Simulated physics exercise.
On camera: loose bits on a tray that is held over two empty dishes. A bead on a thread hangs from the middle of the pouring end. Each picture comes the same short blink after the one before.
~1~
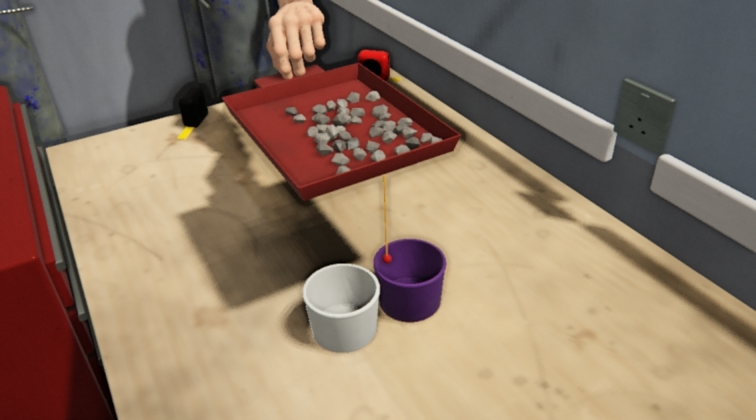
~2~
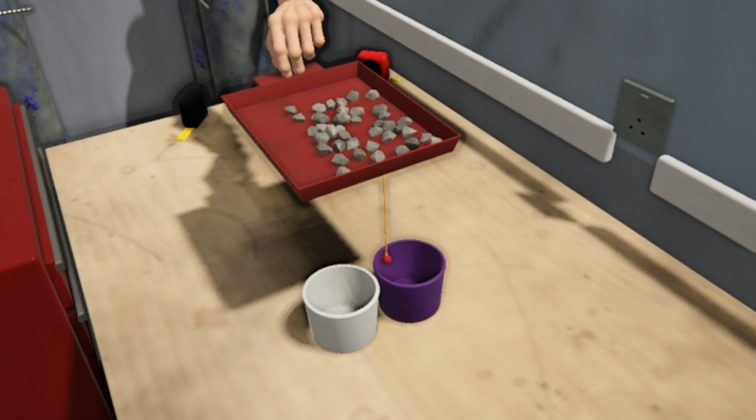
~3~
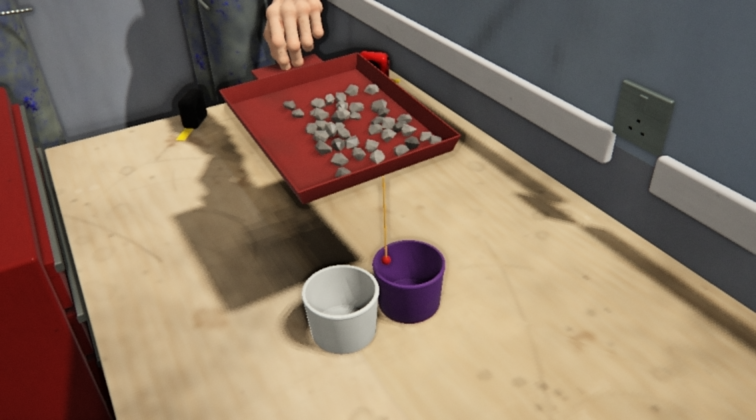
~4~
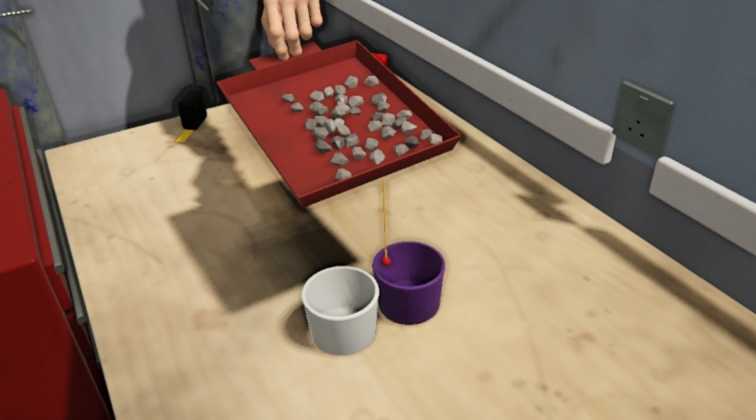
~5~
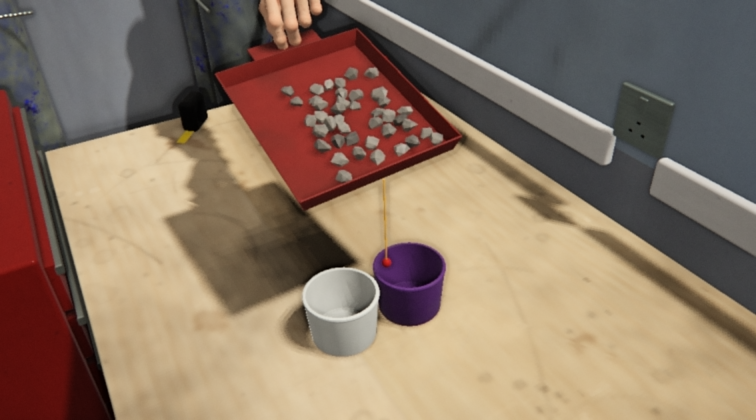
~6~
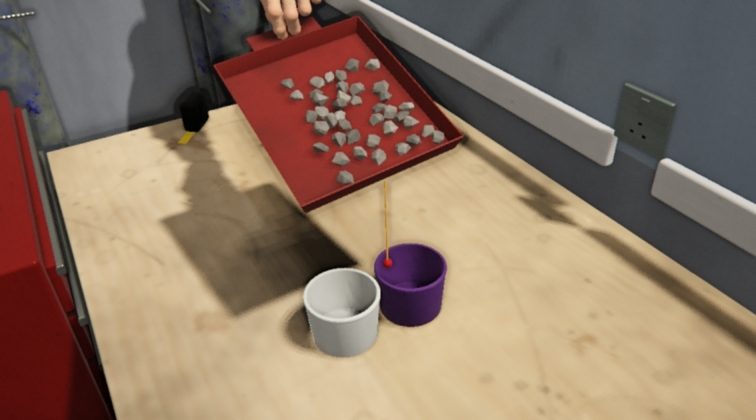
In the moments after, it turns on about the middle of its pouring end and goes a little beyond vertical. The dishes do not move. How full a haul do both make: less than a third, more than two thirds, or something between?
They take from one third to two thirds between them.
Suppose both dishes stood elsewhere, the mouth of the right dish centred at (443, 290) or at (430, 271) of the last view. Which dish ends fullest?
One: The left one. Two: Left.
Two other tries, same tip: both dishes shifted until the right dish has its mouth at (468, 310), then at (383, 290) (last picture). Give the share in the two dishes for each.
First some 0, then 70 per cent.
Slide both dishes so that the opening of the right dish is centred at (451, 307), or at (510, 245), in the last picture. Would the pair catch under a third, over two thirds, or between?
First less than a third, then under a third.
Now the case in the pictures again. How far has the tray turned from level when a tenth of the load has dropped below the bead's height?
Near 105 degrees.
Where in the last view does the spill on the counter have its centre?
Roughly at (353, 404).
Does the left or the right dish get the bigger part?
It is the left-hand dish.
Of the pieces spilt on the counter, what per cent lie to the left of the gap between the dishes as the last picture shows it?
It comes to 60 per cent or so.
Shortly afterwards, tray tipped steeply; the whole lot on the tray.
Next, tray tipped past a quarter turn; the bulk on the tray; a little outside both; near a quarter in the air.
Some moments later, tray tipped past a quarter turn; near half in the left dish; only a few in the right dish; near half outside both.
In the end, tray tipped past a quarter turn; near half in the left dish; only a few in the right dish; near half outside both.
